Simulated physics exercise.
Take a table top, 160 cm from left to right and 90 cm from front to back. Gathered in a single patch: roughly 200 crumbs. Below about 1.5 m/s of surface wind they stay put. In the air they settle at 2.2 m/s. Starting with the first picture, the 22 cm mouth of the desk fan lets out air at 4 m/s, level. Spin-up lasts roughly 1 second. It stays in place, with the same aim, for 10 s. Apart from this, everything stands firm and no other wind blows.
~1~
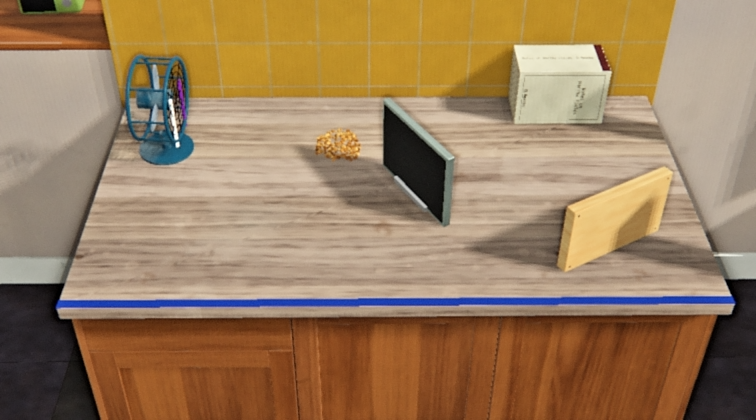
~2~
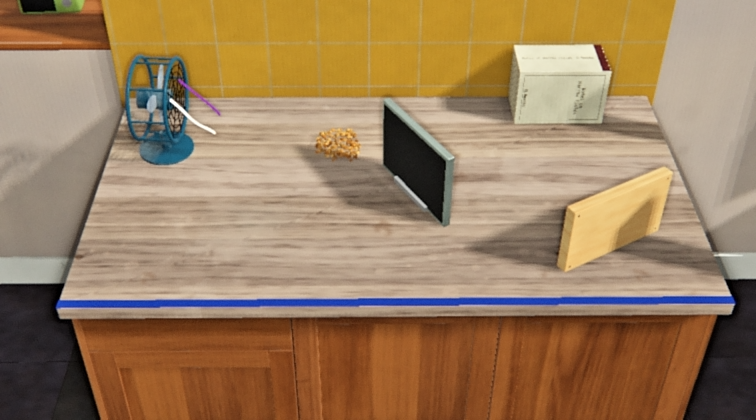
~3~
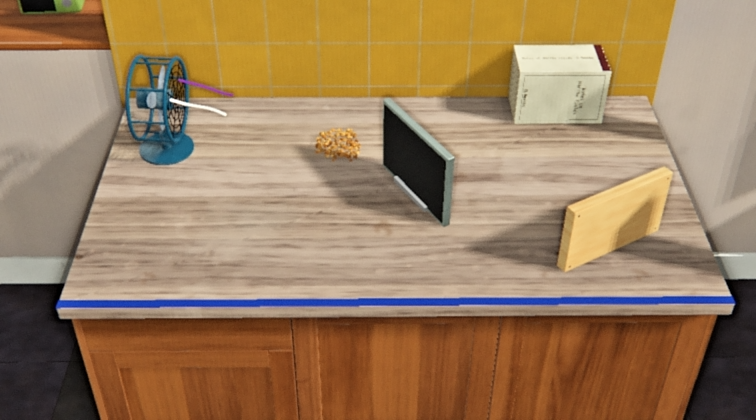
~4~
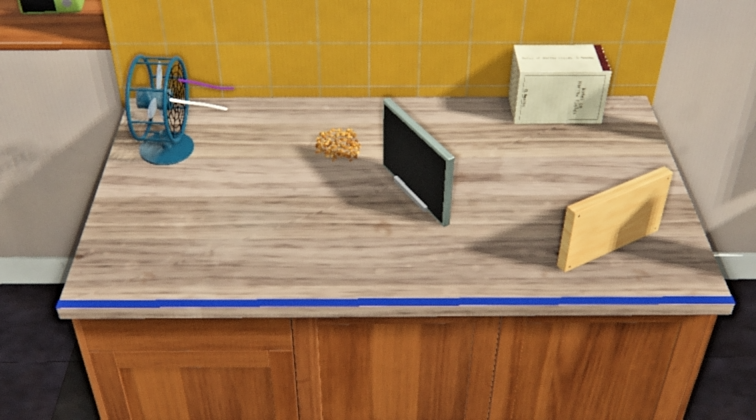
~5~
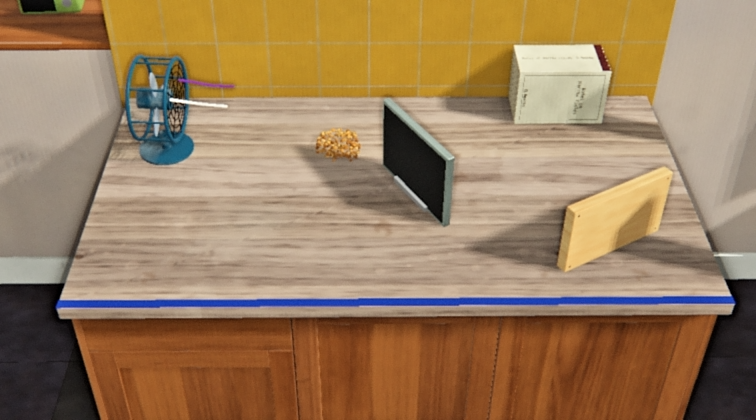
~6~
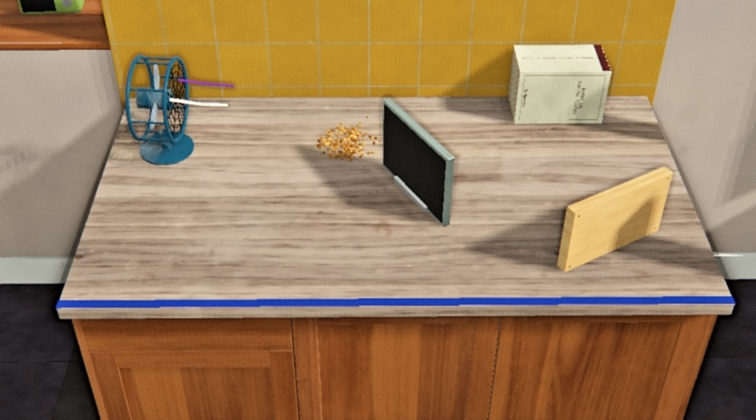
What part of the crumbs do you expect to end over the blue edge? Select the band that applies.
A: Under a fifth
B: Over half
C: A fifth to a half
Under a fifth (A).
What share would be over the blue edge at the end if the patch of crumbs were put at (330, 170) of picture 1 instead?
60 %.
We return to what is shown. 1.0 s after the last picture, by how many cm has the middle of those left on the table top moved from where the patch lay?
Around 40 cm from the start.
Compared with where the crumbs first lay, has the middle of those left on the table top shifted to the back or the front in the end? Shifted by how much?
It drifted toward the rear, roughly 20 cm.
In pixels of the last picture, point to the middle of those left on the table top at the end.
The middle is around pixel (479, 105).
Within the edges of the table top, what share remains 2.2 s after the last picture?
Around 100 percent remain.
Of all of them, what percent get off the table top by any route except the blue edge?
Close to 1 % of them.
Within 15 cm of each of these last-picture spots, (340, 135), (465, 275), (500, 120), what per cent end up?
2 %, 0 %, 80 %.
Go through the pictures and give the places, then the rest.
In the first picture, the middle of the crumbs is near (339, 147), none has stirred yet and the mouth of the desk fan is at (158, 99).
In the second picture, the middle of the crumbs is near (339, 146), none has stirred yet and the blue edge is centred on (397, 306).
In the third picture, the middle of the crumbs is near (339, 146), none has stirred yet, the top of a laptop is at (417, 127) and the top of a book is at (562, 58).
In the fourth picture, the middle of the crumbs is near (339, 146) and none has stirred yet.
In the fifth picture, the middle of the crumbs is near (339, 146) and none has stirred yet.
In the sixth picture, the middle of the crumbs is near (346, 146), the farthest in sight from the desk fan is at (376, 139) and about 35 % have left their places.
Then, 1.0 s after the last picture, 0 % are over the blue edge; the middle of those still in play is near (465, 107); 0 % have settled or left.
Then, 2.2 s after the last picture, 0 % are over the blue edge; the middle of those still in play is near (473, 107); 4 % have settled or left.
Then, 4.6 s after the last picture, 0 % are over the blue edge; the middle of those still in play is near (479, 105); 11 % have settled or left.
Then, 9.1 s after the last picture, at the end, 0 % are over the blue edge; the middle of those still in play is near (479, 105).
